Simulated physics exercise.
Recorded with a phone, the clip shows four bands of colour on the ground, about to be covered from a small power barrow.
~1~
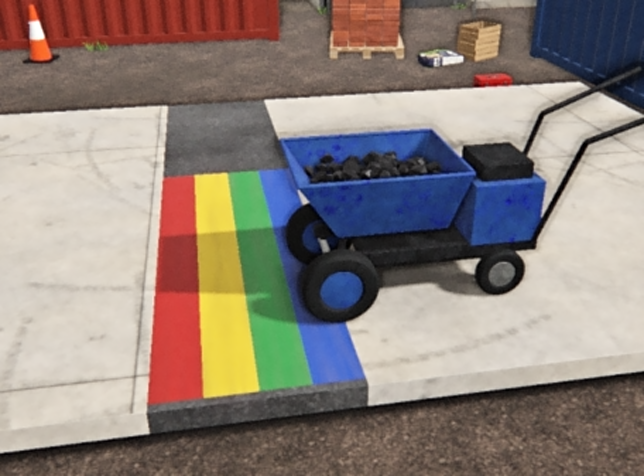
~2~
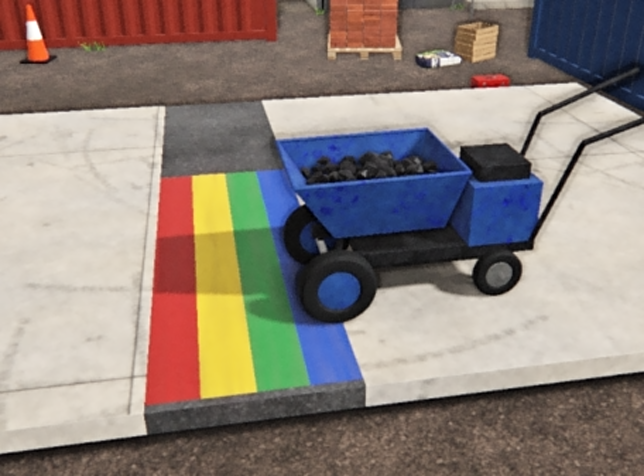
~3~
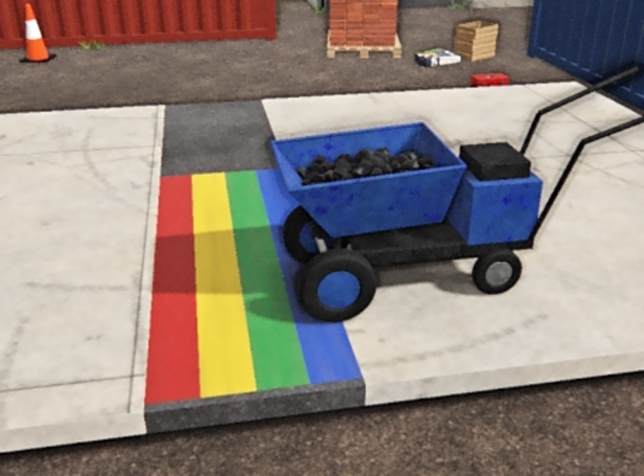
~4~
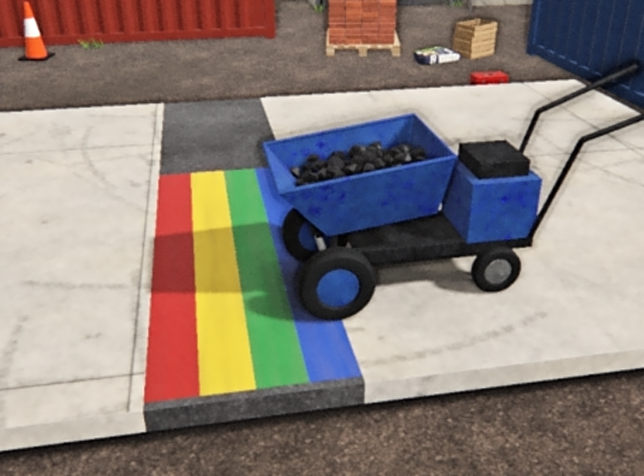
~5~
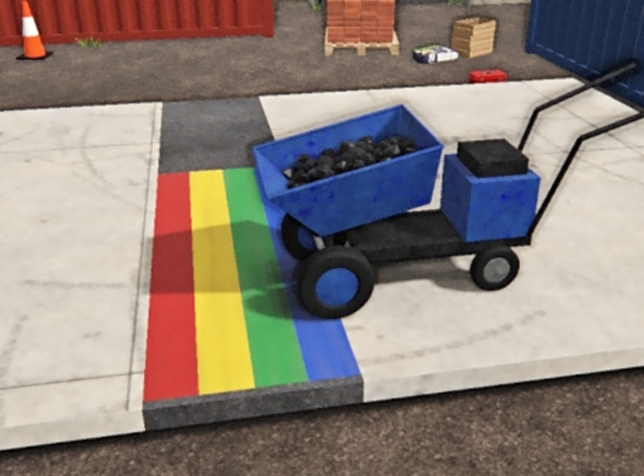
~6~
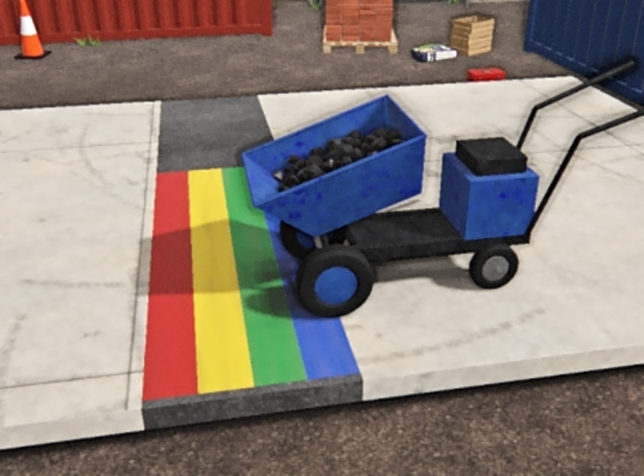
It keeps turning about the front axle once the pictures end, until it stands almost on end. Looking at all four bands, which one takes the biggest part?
That would be the red band.
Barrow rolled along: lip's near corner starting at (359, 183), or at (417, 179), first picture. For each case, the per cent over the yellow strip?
Position 1 near 40 %, position 2 near 10 %.
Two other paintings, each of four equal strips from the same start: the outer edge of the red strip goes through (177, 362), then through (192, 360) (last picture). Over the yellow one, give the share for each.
Shares in turn: 0 %; 0 %.
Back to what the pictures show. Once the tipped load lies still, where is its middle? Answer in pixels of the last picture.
It settles centred around (169, 295).
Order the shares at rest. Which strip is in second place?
It's the yellow one next.
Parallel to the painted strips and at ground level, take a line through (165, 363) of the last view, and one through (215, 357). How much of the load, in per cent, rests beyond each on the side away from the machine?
About 40 and 70 per cent.
Soon, skip tipped steeply; all in the skip.
A while on, skip tipped right over; most in the skip; a small part over the yellow strip; a small part over the red strip.
Towards the end, skip tipped right over; about a quarter in the skip; a small part over the yellow strip; about a third over the red strip; about a quarter off the paint.
Finally, skip tipped right over; about a quarter in the skip; none over the blue strip; none over the green strip; about a quarter over the yellow strip; about half over the red strip; about a quarter off the paint.
